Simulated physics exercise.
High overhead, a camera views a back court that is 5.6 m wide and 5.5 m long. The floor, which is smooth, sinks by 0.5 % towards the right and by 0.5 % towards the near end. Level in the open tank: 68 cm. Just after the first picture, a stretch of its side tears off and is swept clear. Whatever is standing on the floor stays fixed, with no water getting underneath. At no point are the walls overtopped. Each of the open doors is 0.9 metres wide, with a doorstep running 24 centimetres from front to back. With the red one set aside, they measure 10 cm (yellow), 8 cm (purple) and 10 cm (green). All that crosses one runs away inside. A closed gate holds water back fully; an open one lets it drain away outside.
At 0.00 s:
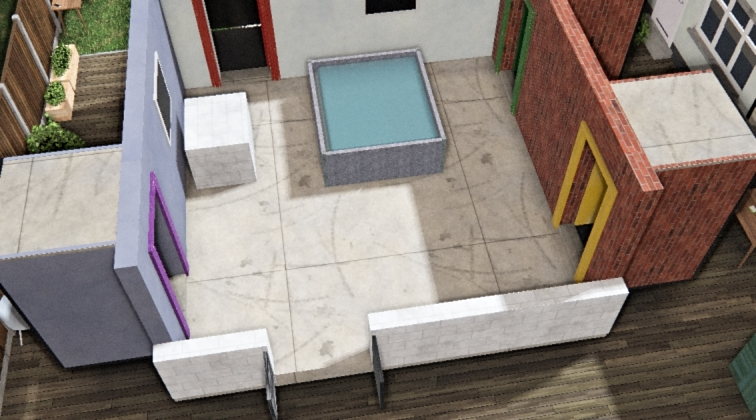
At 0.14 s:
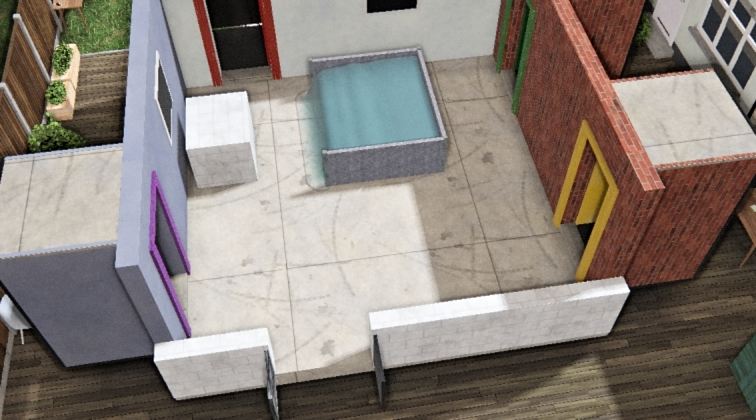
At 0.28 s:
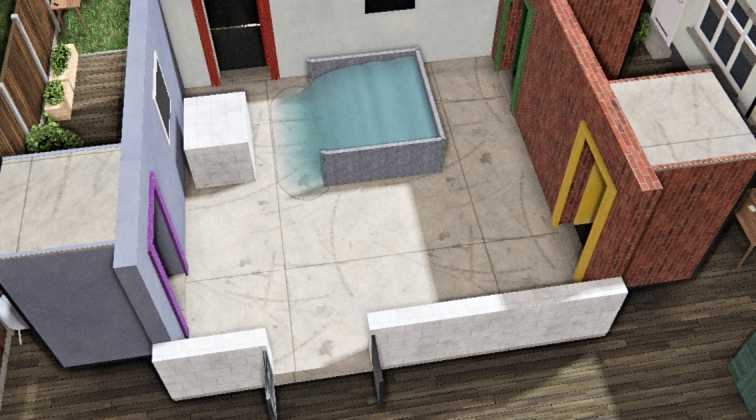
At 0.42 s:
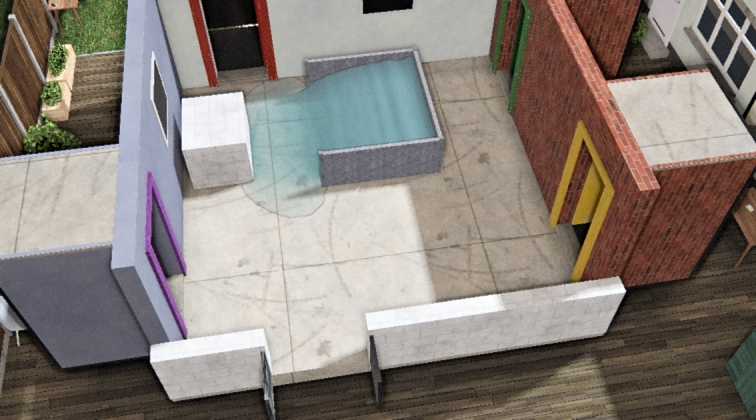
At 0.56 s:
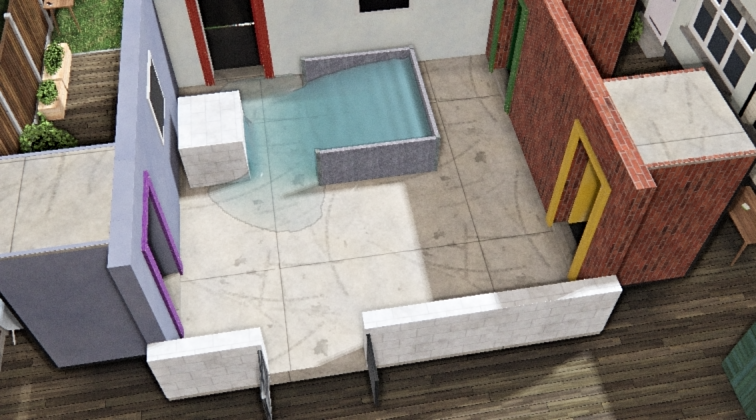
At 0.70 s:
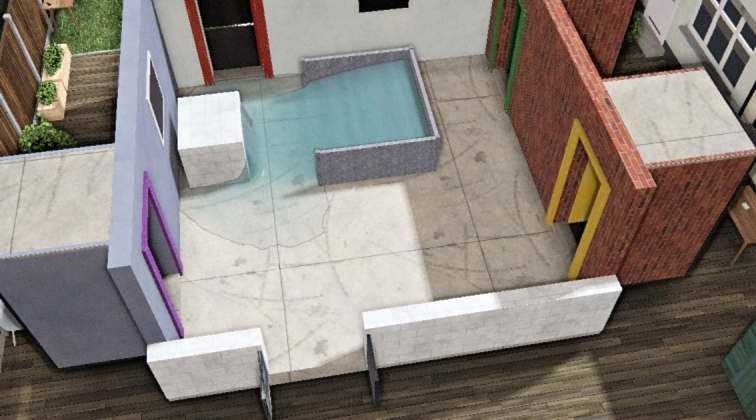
Water in an open tank pours out through its left side and spreads across the pale floor.
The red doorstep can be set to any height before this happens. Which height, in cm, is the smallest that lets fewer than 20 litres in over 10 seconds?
The smallest is roughly 33 cm.
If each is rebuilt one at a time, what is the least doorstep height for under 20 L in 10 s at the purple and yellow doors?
Some 14.0 cm for purple, some 6.5 cm for yellow.
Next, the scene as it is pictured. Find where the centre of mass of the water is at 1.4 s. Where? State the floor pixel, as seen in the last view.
I'd say around (303, 139).
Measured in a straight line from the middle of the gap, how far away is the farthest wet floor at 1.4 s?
The front is some 3.6 m out.
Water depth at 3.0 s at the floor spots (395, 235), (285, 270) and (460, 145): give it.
0, 4 and 0 cm, respectively.
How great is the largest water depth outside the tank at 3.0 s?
30 cm.
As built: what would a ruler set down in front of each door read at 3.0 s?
Lab note, cm: Green 0; red 27; purple 12; yellow 0.
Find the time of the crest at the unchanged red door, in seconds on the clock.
Around 2.0 s, give or take.
After 1.4 s water covers 25 % of the floor, deepest (54 cm) near (189, 90); 19 cm at the red door, 2 litres in over its 10 cm doorstep.
After 3.0 s water covers 50 % of the floor, deepest (30 cm) near (209, 331); 27 cm at the red door, 208 litres in over its 10 cm doorstep.
After 10.0 s water covers 90 % of the floor, deepest (12 cm) near (182, 358); 9 cm at the red door, 275 litres in over its 10 cm doorstep.
At the red door as built, the water arrived by 0.6 s and peaked near 34 cm at 2.0 s.
Run again over the same 10 s with other heights there, 48 litres in over 27.5 cm, 7 litres over 37 cm. The limit of 20 litres is kept from about 33 cm up.
